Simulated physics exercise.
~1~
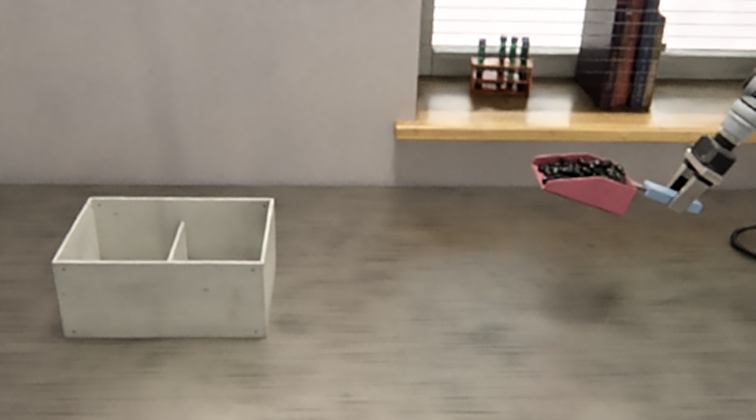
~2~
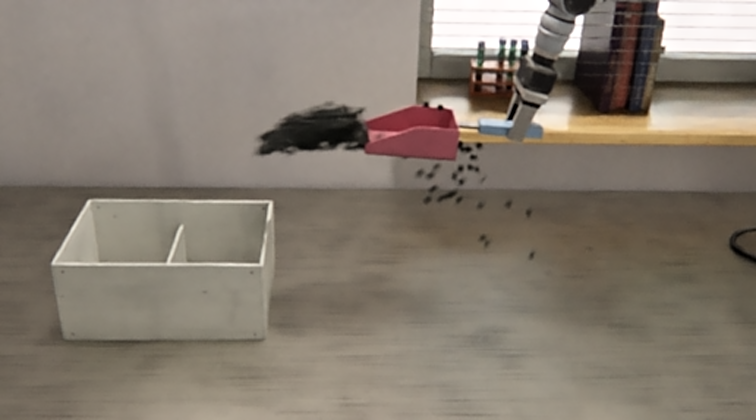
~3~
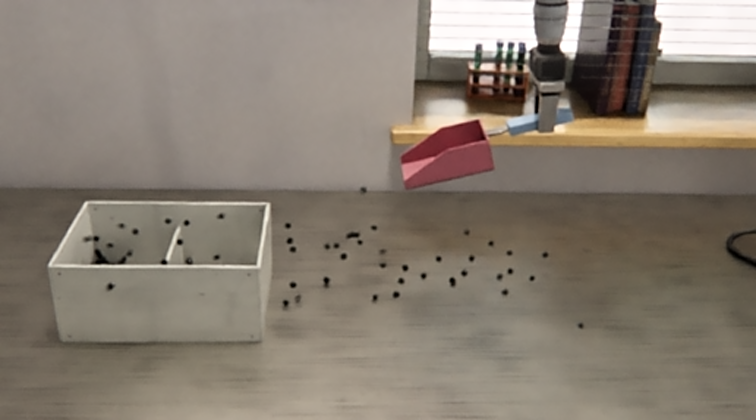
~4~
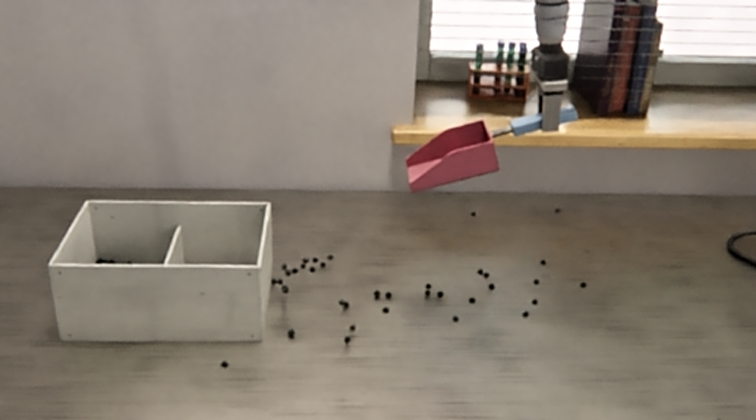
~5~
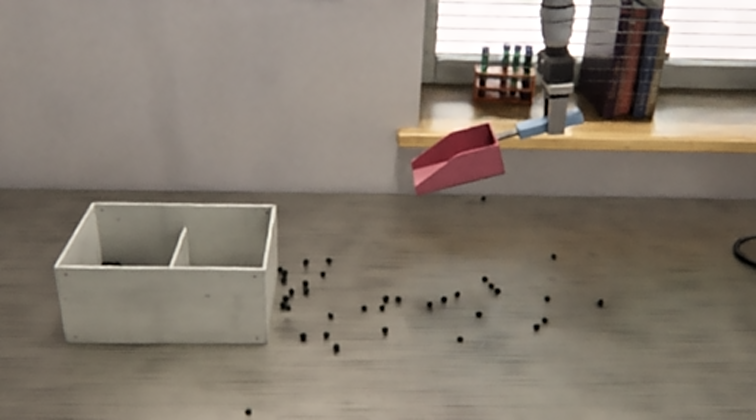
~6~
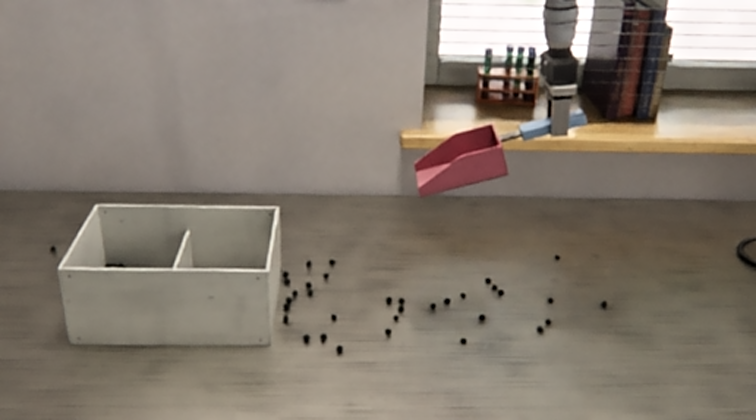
The video shows a robot arm swinging a pink scoop of black beads leftward and flinging them toward a divided, pale open box. Some land inside while others scatter and roll across the gray table, and the emptied scoop ends up tilted and still above it.
